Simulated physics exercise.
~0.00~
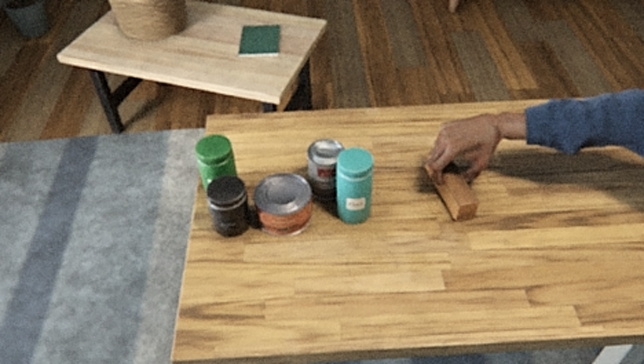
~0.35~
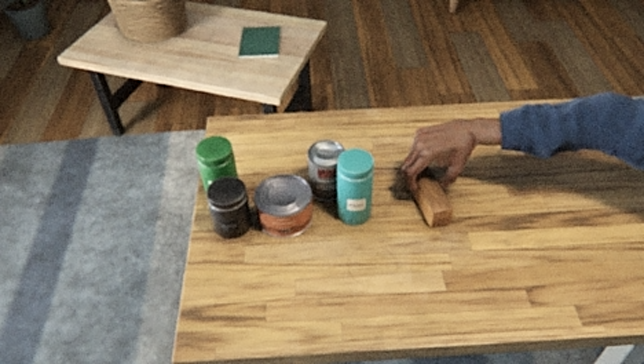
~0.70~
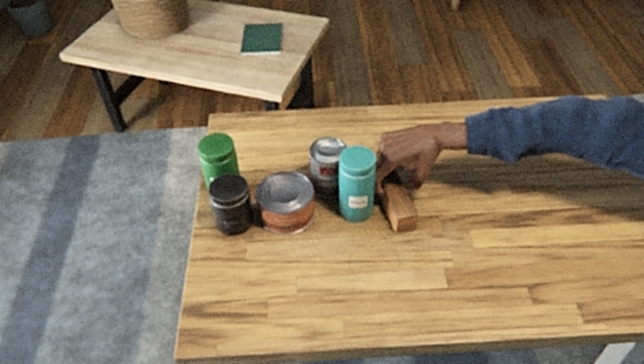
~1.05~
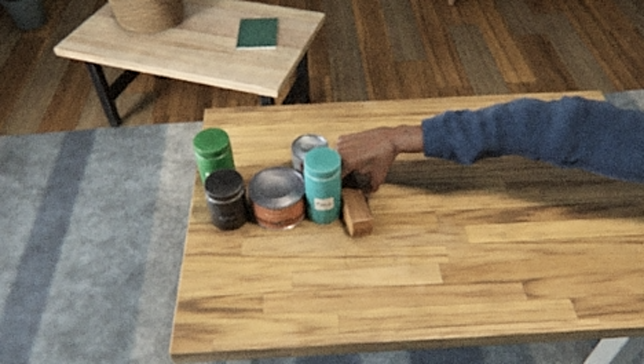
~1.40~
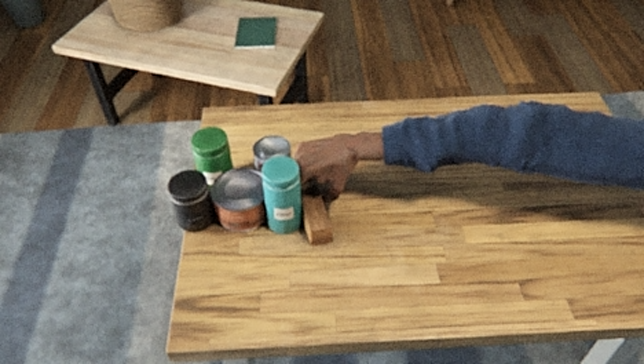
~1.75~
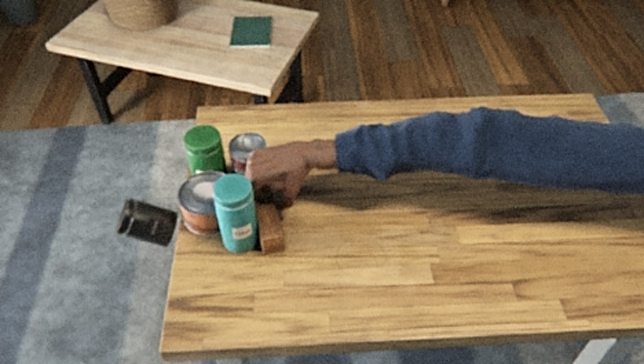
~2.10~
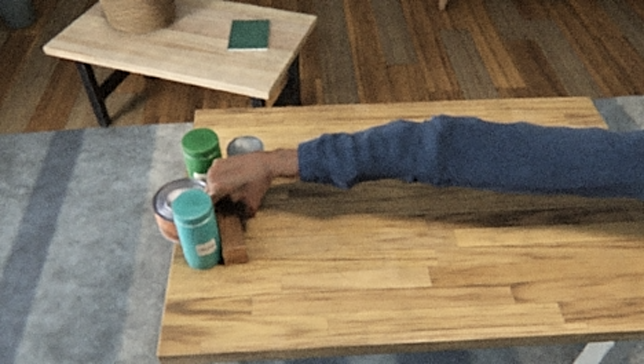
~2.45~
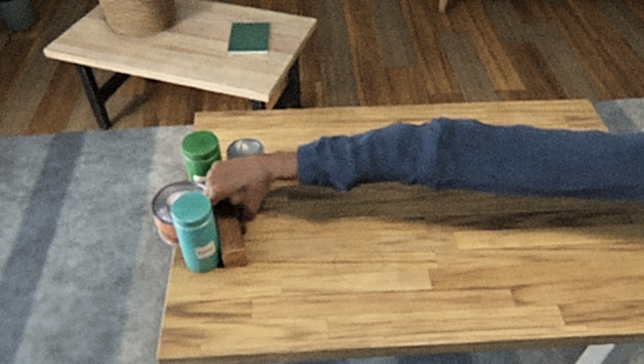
Hand sliding a wooden block left across a table into clustered containers, tipping the black jar off the edge, others staying upright.
